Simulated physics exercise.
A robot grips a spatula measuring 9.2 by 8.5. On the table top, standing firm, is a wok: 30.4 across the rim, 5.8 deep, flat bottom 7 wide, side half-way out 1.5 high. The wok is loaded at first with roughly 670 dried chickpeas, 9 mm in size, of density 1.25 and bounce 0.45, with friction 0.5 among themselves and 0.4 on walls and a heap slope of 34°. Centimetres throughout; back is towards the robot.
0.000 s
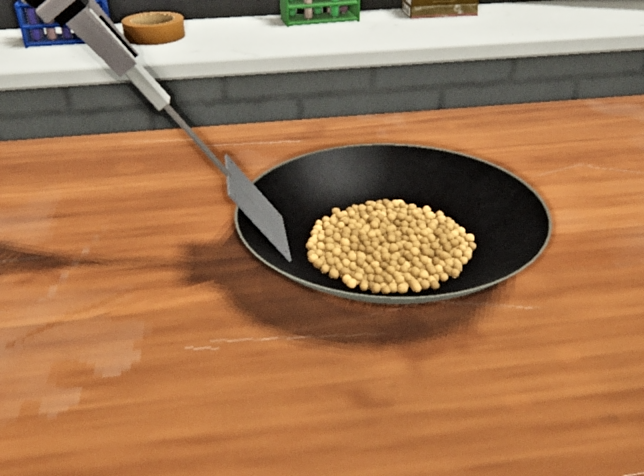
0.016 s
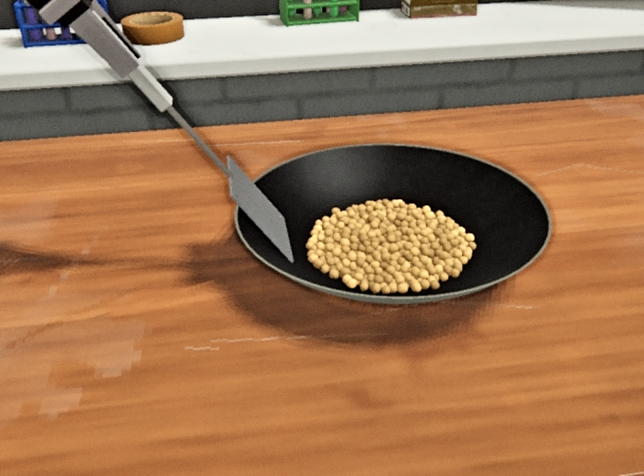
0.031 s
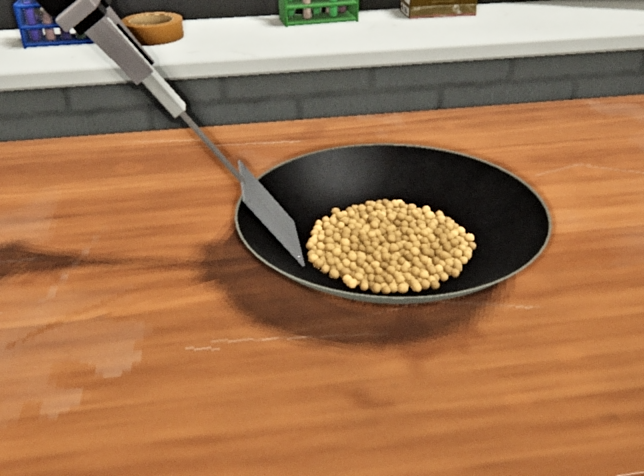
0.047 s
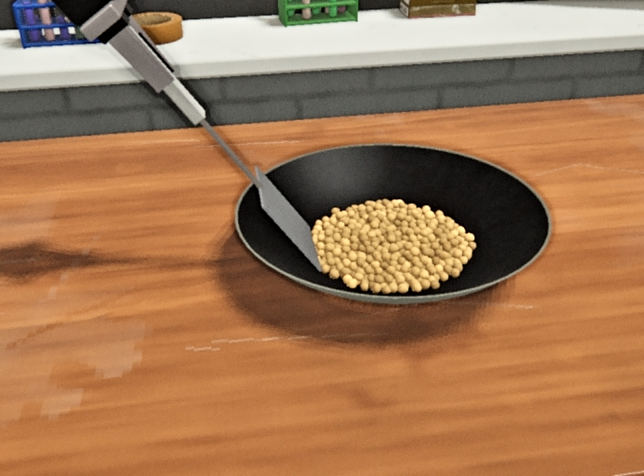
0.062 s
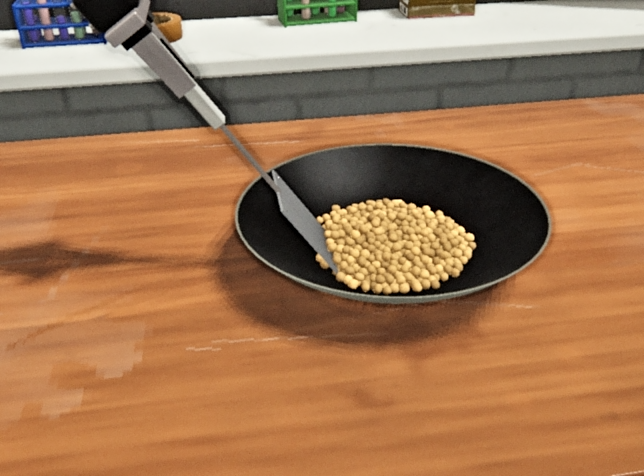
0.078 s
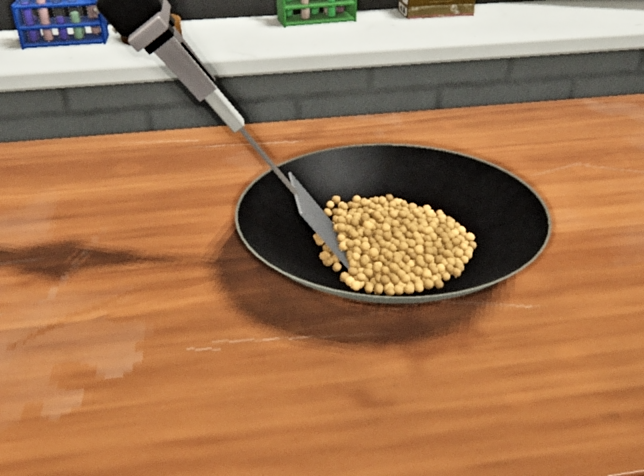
The footage shows a spatula on a mechanical arm moving rightward inside a black wok of chickpeas on a wooden table, reaching the left edge of the pile and pushing the nearest ones slightly to the right.
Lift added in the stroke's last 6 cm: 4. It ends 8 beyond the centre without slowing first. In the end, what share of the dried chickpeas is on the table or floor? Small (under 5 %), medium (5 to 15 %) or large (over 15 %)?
Large.
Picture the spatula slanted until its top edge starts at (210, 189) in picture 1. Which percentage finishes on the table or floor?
I'd estimate close to 20 per cent.
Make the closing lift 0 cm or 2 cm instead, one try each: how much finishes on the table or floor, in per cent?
I'd put it near 20 in a hundred, then near 25 in a hundred.
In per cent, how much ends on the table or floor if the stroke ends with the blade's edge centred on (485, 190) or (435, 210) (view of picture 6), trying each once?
Roughly 30 and 10 per cent.
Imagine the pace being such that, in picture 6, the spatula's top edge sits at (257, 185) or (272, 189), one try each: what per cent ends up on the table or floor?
First try about 0 %, second try about 5 %.
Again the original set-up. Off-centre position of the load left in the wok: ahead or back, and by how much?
Offset: About 4.5 cm, ahead.
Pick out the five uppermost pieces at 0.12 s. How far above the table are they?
About 6 cm.
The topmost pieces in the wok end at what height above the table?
Some 5.5 cm above the table.
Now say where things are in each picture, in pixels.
Spatula top edge at (227, 173), sloping 56°; upper third of the load around (391, 237), from x 310 to 470, top at y 205; 670 in the wok, in the first frame.
Spatula top edge at (229, 174), sloping 56°; upper third of the load around (391, 237), from x 310 to 470, top at y 205, in the second frame.
Spatula top edge at (241, 179), sloping 56°; upper third of the load around (391, 237), from x 310 to 470, top at y 205, in the third frame.
Spatula top edge at (259, 185), sloping 56°; upper third of the load around (391, 237), from x 310 to 470, top at y 205, in the fourth frame.
Spatula top edge at (277, 189), sloping 56°; upper third of the load around (388, 235), from x 315 to 470, top at y 200, in the fifth frame.
Spatula top edge at (295, 192), sloping 56°; upper third of the load around (388, 232), from x 320 to 470, top at y 200; 670 in the wok, in the sixth frame.
By 0.12 s, sloping 56°, highest piece 8 above the table; 670 in the wok.
By 0.15 s, sloping 56°, highest piece 8 above the table; 670 in the wok.
By 0.37 s, sloping 56°, highest piece 8 above the table; 530 in the wok, 96 on the table or floor, 44 on the blade or in flight.
By 1.42 s, sloping 56°, highest piece 5 above the table; 530 in the wok, 140 on the table or floor.
Final count, 530 in the wok, 140 on the table or floor. That is 21 % on the table or floor.
